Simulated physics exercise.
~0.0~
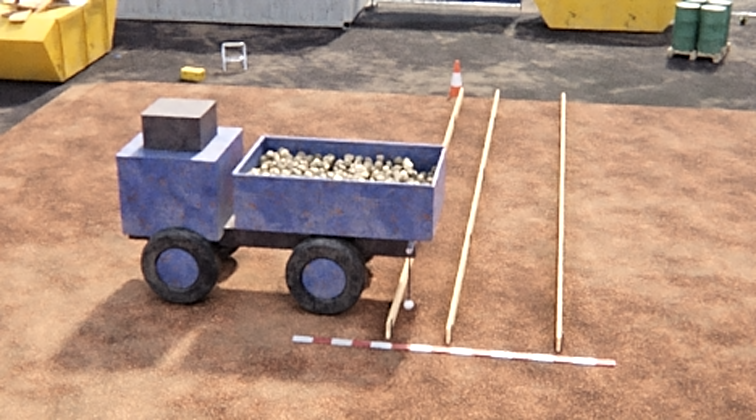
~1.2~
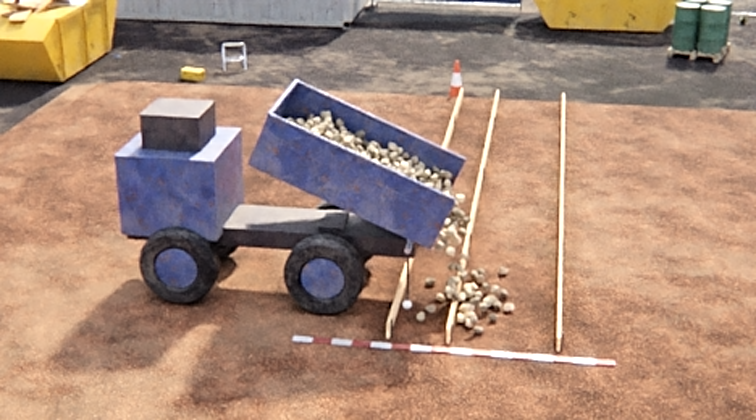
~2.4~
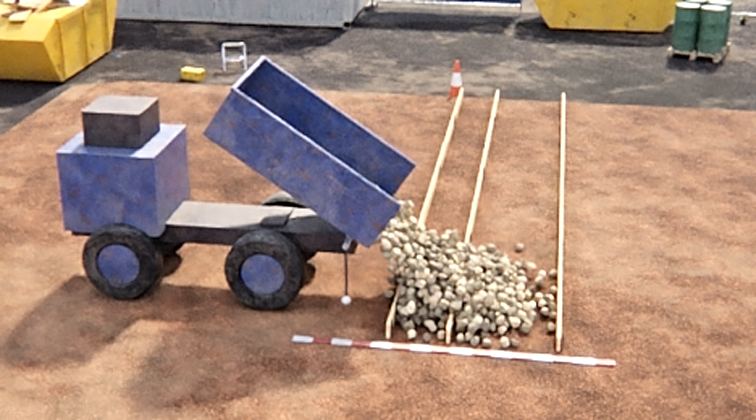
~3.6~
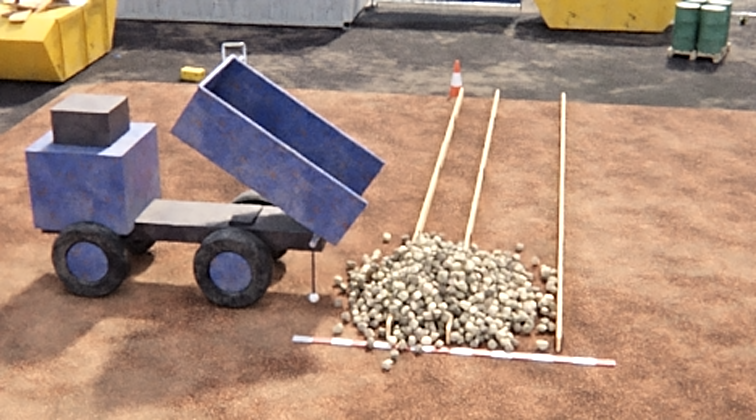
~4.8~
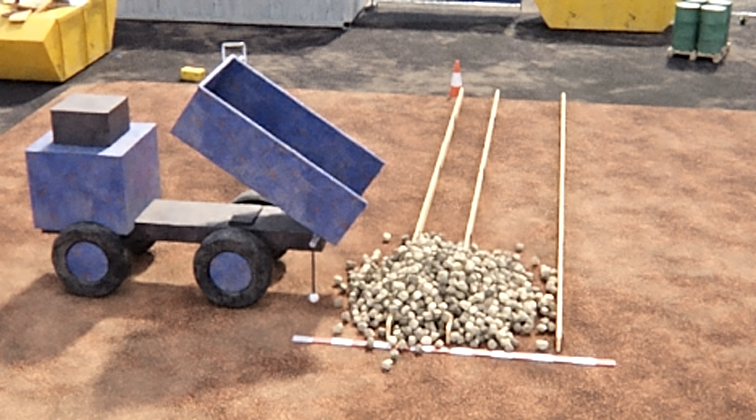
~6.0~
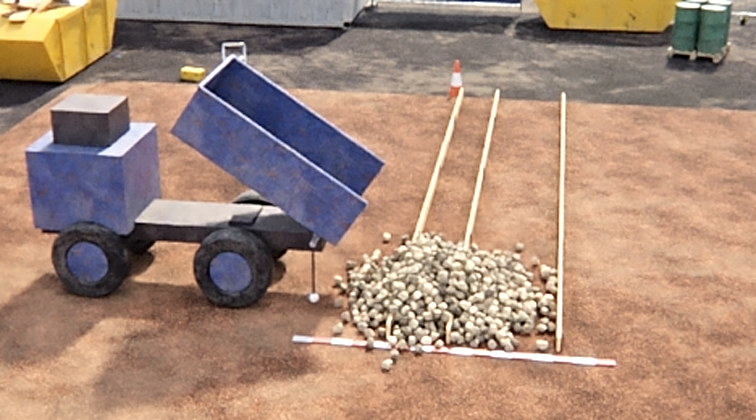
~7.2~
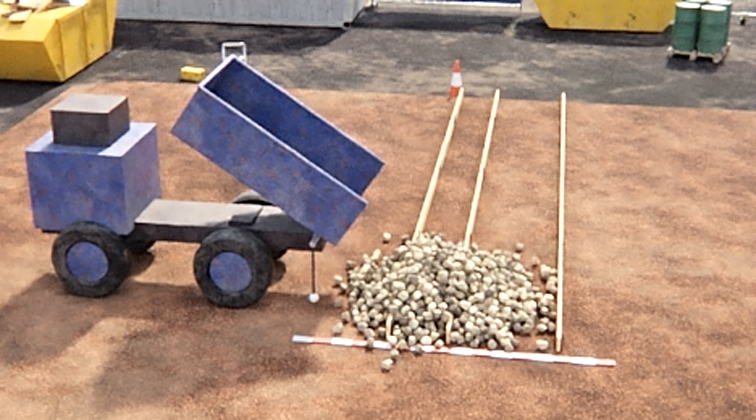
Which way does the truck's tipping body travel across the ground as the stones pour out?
It travels to the left, carried along as the truck draws away from the growing heap of stones.
